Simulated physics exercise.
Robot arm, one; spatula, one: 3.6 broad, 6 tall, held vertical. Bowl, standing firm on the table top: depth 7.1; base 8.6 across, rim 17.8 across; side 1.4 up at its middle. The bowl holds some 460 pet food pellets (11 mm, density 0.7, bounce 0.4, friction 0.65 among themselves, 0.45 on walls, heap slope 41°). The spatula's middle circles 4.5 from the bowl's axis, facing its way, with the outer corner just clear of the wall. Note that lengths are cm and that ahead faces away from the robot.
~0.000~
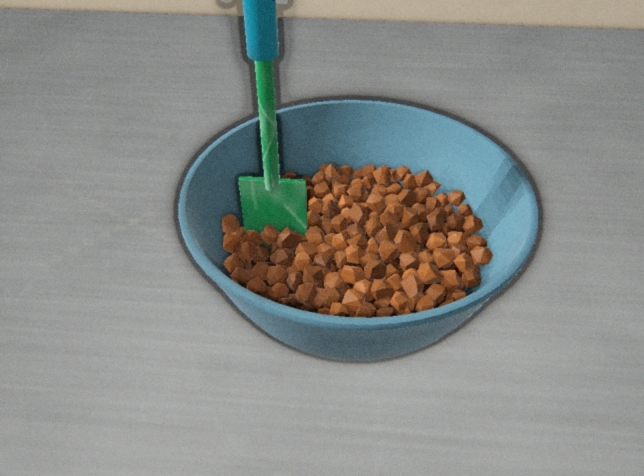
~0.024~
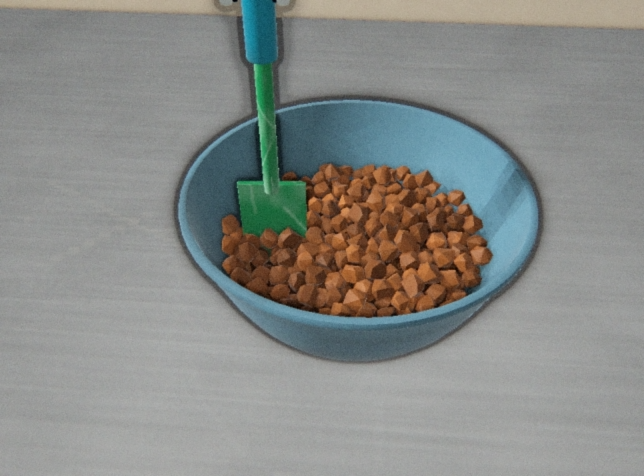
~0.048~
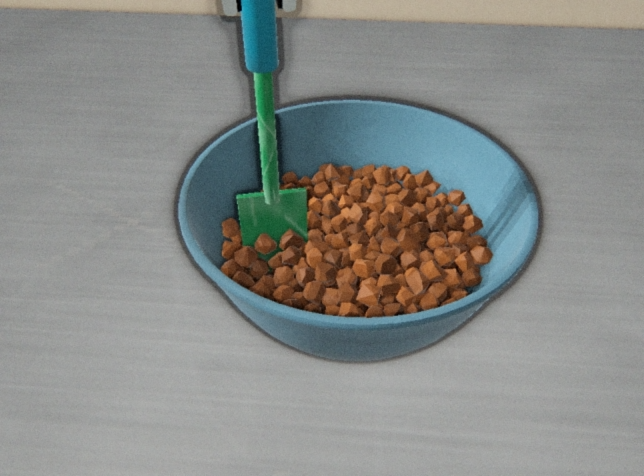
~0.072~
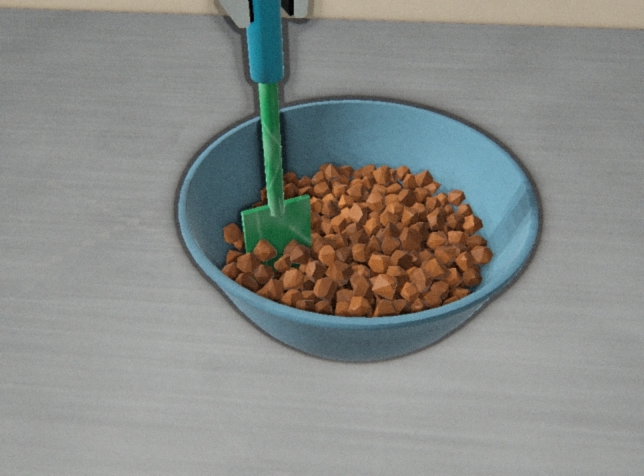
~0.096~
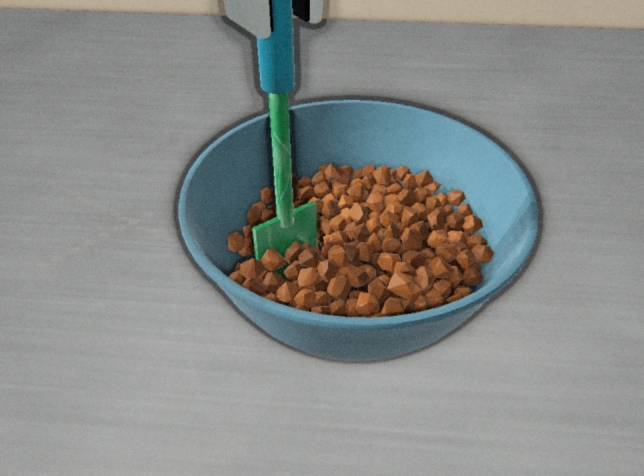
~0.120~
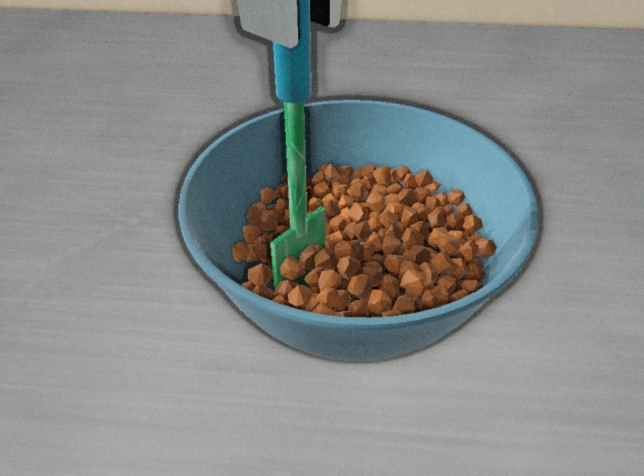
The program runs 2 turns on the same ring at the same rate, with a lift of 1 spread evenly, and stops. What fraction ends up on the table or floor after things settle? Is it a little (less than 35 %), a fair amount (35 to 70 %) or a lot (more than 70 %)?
A little, less than 35 %.
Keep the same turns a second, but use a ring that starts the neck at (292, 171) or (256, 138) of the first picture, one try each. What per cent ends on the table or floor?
Near 5 and 25 in a hundred, one try each.
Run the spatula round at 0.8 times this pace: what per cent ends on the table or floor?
Roughly 20 per cent.
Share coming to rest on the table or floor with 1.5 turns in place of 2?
I'd reckon near 20 per cent.
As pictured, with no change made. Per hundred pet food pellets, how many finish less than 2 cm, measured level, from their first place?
Around 5 in a hundred, roughly.
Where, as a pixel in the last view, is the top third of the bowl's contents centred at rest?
I'd say close to (274, 258).
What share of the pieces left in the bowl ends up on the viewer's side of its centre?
Near 60 per cent of what stays in the bowl.
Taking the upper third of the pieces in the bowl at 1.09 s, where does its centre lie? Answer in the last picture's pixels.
It is centred roughly at (402, 161).
By 0.61 s, 316° round, highest piece 9 above the table; 414 in the bowl, 34 on the table or floor, 10 in flight or on the tool.
By 1.09 s, 218° round, highest piece 9 above the table; 370 in the bowl, 82 on the table or floor, 6 in flight or on the tool.
By 1.53 s, 0° round, highest piece 8 above the table; 359 in the bowl, 99 on the table or floor.
By 2.23 s, 0° round, highest piece 8 above the table; 359 in the bowl, 99 on the table or floor.
Final count, 359 in the bowl, 99 on the table or floor. That is 22 % on the table or floor.
